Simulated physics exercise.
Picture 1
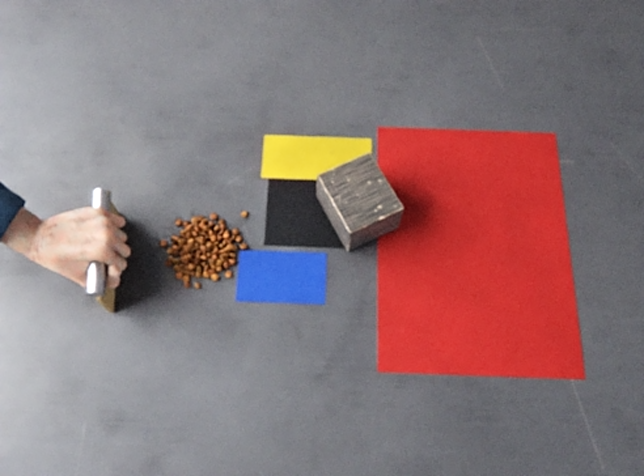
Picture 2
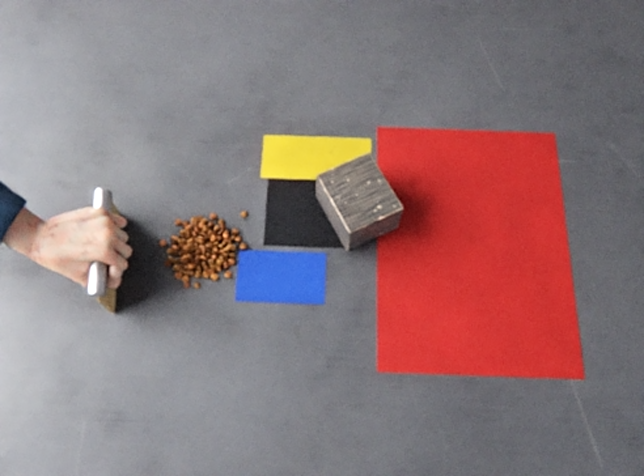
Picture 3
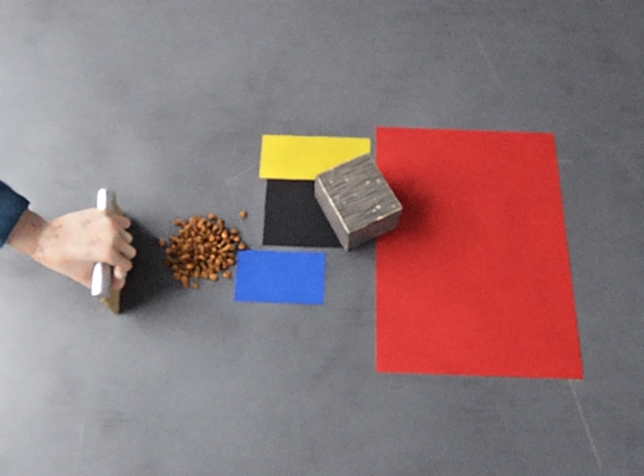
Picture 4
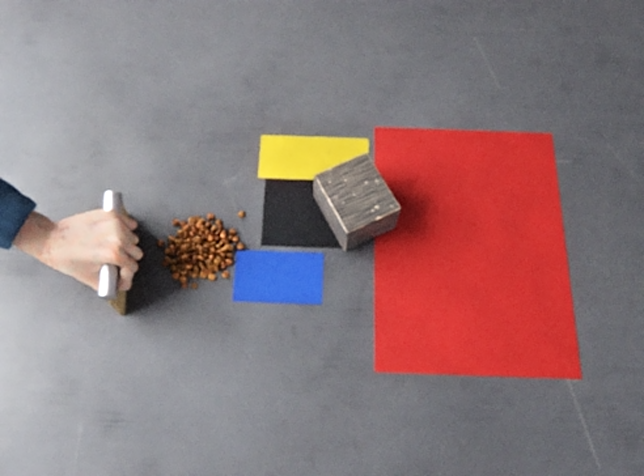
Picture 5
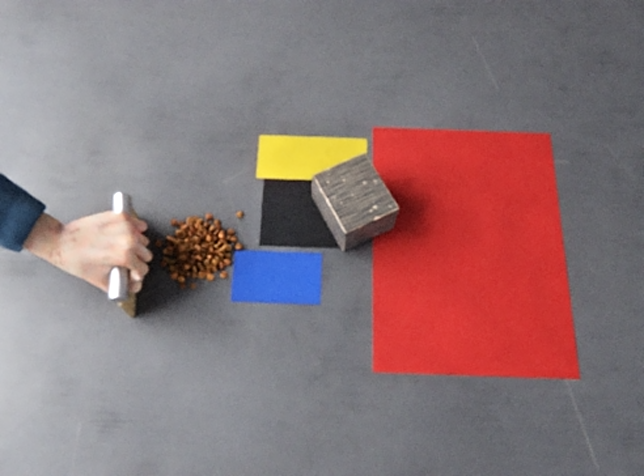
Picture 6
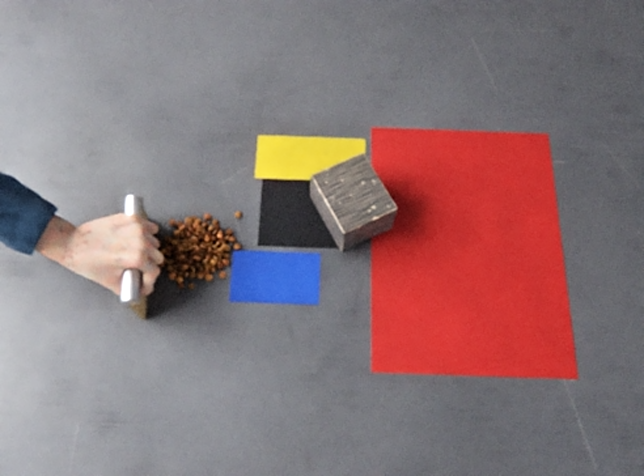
At the start, a hand holds a scraper upright at the left, beside a heap of small brown pieces, with blue, black, yellow and red mats and a block to the right. The hand then slides the scraper rightward, slowly at first, closing the gap until it is right beside the undisturbed heap.
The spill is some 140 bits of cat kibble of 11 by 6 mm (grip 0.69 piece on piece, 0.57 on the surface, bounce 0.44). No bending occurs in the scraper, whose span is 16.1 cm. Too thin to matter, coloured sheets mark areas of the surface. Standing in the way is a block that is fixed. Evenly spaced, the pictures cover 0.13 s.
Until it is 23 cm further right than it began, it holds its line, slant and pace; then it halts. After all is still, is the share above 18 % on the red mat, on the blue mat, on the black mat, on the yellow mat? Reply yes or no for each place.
Red mat: No; blue mat: Yes; black mat: Yes; yellow mat: No.
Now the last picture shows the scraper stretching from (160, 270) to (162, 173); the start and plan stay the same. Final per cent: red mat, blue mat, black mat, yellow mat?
Red mat 10, blue mat 15, black mat 45, yellow mat 15.
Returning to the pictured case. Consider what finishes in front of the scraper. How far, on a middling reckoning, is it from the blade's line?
About 4 cm from the line.
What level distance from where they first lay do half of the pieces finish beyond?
14 cm.
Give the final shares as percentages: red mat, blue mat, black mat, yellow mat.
At rest, the red mat holds 0, the blue mat 40, the black mat 30 and the yellow mat 0.
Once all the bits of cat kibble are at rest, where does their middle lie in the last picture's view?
About (286, 255).
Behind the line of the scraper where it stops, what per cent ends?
10 %.
Then, 0.17 s after the last picture, scraper 18 cm from its start, spill 13 cm wide; blue mat 45 %, off the mats 55 %.
Then, 0.35 s after the last picture, scraper 24 cm from its start, spill 16 cm wide; blue mat 45 %, black mat 30 %, off the mats 25 %.
Then, 0.50 s after the last picture, scraper 24 cm from its start, spill 16 cm wide; blue mat 40 %, black mat 30 %, off the mats 30 %.
In the end, blue mat 40 %, black mat 30 %, yellow mat 0 %, red mat 0 %, off the mats 30 %.
